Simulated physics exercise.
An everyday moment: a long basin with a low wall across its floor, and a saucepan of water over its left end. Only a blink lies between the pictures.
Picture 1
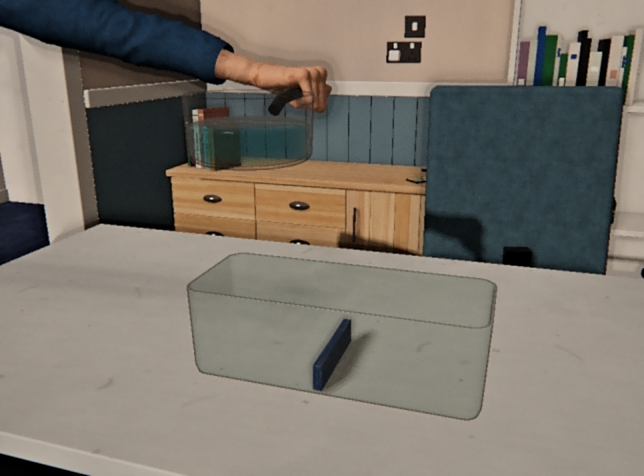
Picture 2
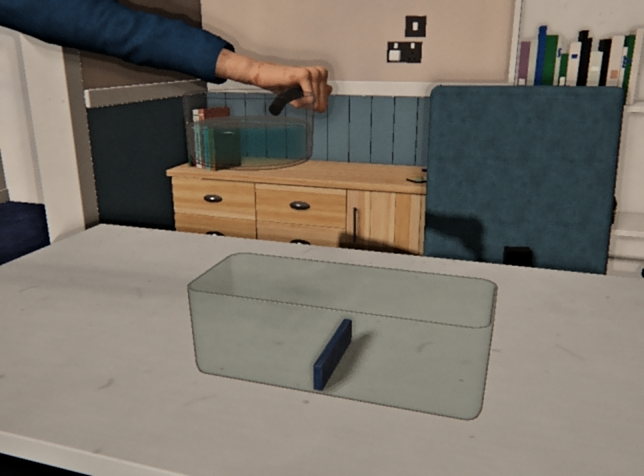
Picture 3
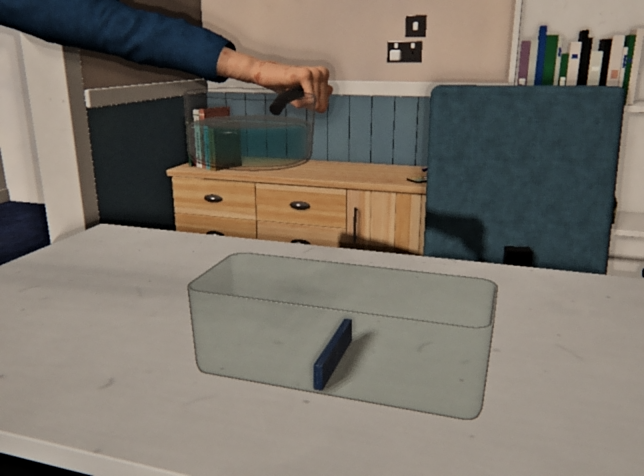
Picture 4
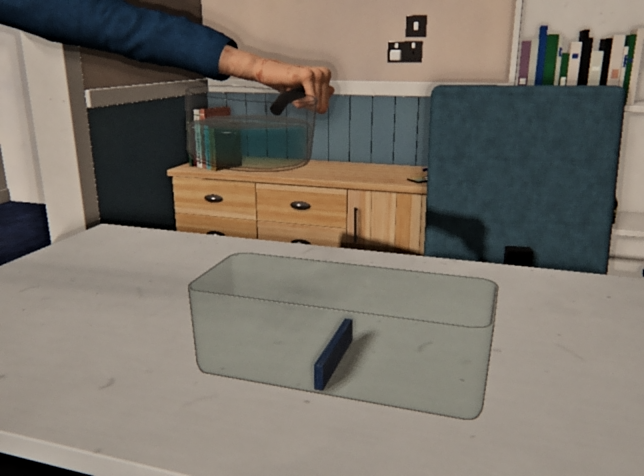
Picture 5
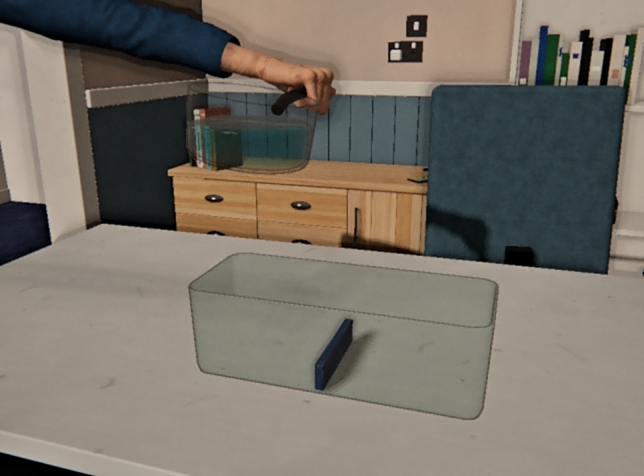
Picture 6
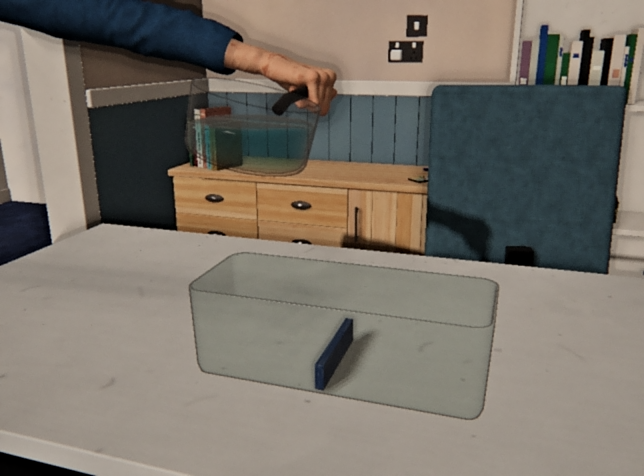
A hand tilting a clear saucepan of water slightly to the right above a long transparent basin with a low blue wall inside.
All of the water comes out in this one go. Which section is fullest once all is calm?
Most lies in the right part.
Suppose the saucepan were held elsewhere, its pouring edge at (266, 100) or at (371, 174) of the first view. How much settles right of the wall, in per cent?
Near 25 % and 95 %.
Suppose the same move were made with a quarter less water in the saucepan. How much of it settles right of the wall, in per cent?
Close to 60 per cent.
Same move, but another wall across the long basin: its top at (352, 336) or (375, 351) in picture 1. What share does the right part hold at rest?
About 50 and 25 per cent.
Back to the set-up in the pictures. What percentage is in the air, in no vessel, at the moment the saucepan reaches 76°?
Some 40 per cent.
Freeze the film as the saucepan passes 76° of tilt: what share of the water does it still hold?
Roughly 55 in a hundred.
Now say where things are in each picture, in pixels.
Tilt 0°; pouring edge (309, 97); surface from (199, 121) to (309, 125); the long basin's rim runs from (210, 271) to (494, 305); the wall's top is at (334, 342), in the first frame.
Tilt 1°; pouring edge (310, 98); surface from (199, 121) to (310, 125), in the second frame.
Tilt 2°; pouring edge (311, 100); surface from (200, 120) to (310, 125), in the third frame.
Tilt 5°; pouring edge (313, 103); surface from (199, 120) to (310, 126), in the fourth frame.
Tilt 9°; pouring edge (315, 108); surface from (200, 120) to (311, 127), in the fifth frame.
Tilt 14°; pouring edge (316, 113); surface from (200, 119) to (312, 127), in the sixth frame.
A moment on, the tilt is 76° and 55 per cent is still to pour, 0 is left of the wall and 5 right of it.
Next, the tilt is 114° and 7 per cent is still to pour, 16 is left of the wall and 63 right of it.
Then the tilt is 119° and 0 per cent is still to pour, 33 is left of the wall and 66 right of it.
Later the tilt is 119° and 0 per cent is still to pour, 33 is left of the wall and 66 right of it.
Finally, 33 per cent lies left of the wall, 66 right of it and 1 outside.
